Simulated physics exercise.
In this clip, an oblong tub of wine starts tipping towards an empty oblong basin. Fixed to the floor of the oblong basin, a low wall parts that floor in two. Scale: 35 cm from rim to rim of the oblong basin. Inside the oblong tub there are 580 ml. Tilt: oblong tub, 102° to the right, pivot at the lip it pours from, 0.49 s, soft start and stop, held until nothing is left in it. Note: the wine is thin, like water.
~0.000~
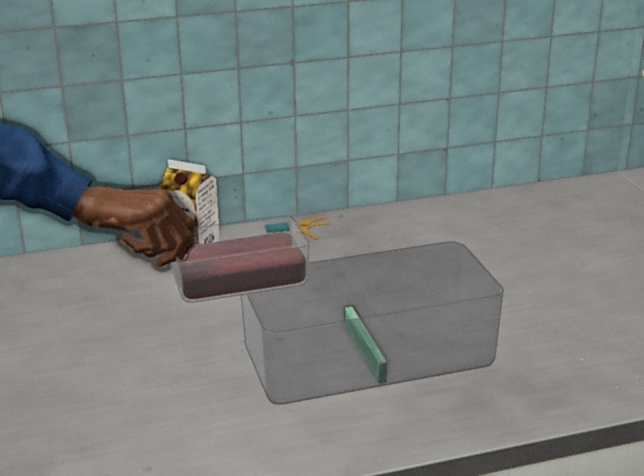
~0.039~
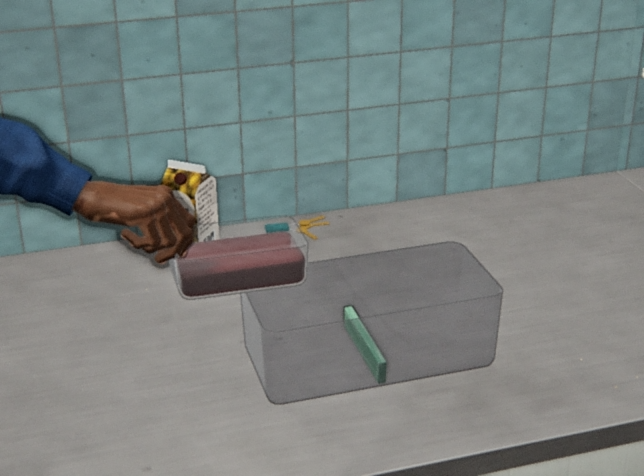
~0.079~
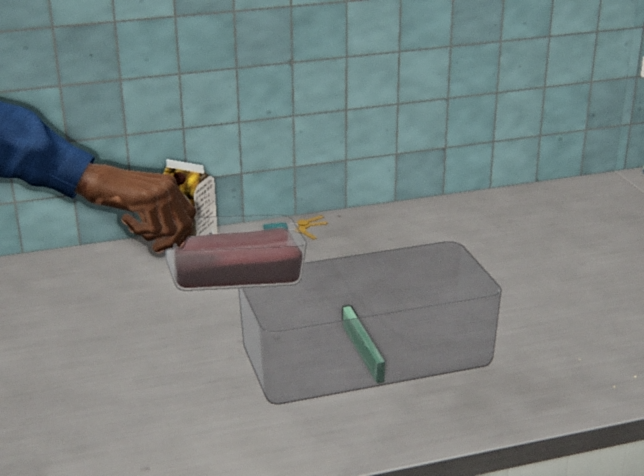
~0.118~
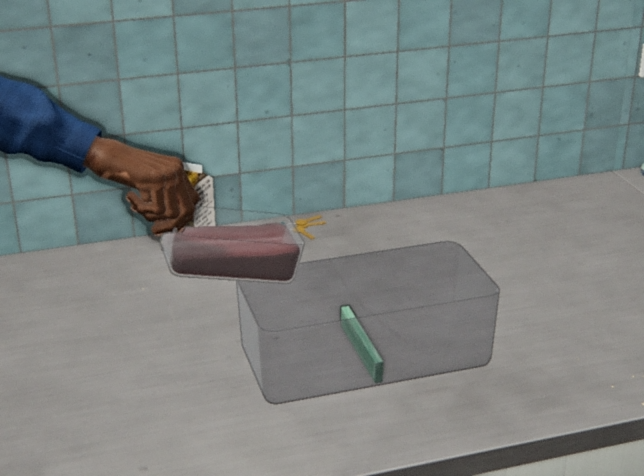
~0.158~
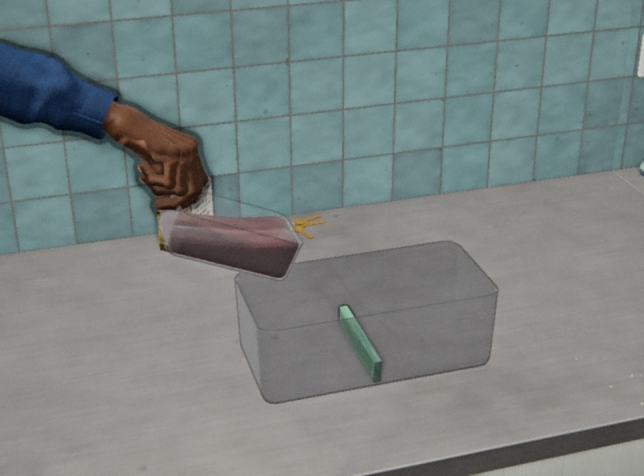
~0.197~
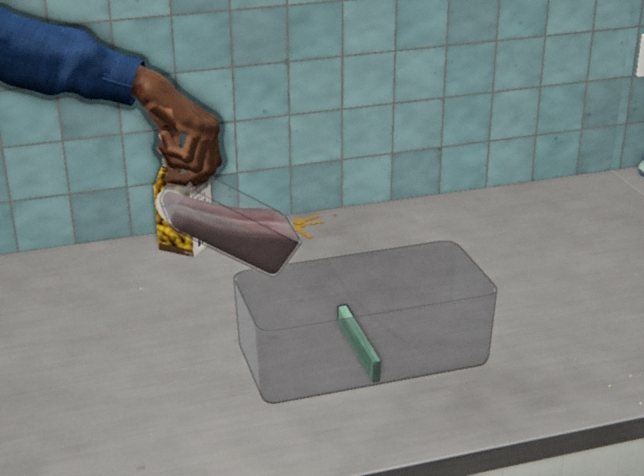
A clear oblong tub of dark red wine tilted slowly, then more steeply, down to the right beside an empty see-through basin with a low green wall, while a hand moved up at its left.
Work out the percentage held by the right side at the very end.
I would put it at 56 per cent.
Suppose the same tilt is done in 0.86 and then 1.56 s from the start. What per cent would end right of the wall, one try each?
The first try gives 70 percent and the second 50 percent.
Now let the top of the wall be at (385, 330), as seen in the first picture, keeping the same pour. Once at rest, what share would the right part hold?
45 per cent.
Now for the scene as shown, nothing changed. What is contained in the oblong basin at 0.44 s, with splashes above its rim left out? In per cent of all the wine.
Around 10%.
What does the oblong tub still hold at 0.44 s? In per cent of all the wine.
Still held: Roughly 26 % of the total.
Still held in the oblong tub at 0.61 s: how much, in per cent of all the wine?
4 in a hundred, give or take.
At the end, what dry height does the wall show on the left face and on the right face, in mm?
Measured: Left around 28 mm, right around 24 mm.
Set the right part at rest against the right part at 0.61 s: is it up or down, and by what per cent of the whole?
Its share decreases, some 20 in a hundred.
Then, 0.44 s in, the tilt is 99° and 27 per cent is still to pour, 9 is left of the wall and 0 right of it.
Then, 0.61 s in, the tilt is 102° and 4 per cent is still to pour, 11 is left of the wall and 76 right of it.
Then, 0.79 s in, the tilt is 102° and 0 per cent is still to pour, 26 is left of the wall and 52 right of it.
Then, 0.99 s in, the tilt is 102° and 0 per cent is still to pour, 37 is left of the wall and 55 right of it.
Finally, 38 per cent lies left of the wall, 56 right of it and 6 outside.
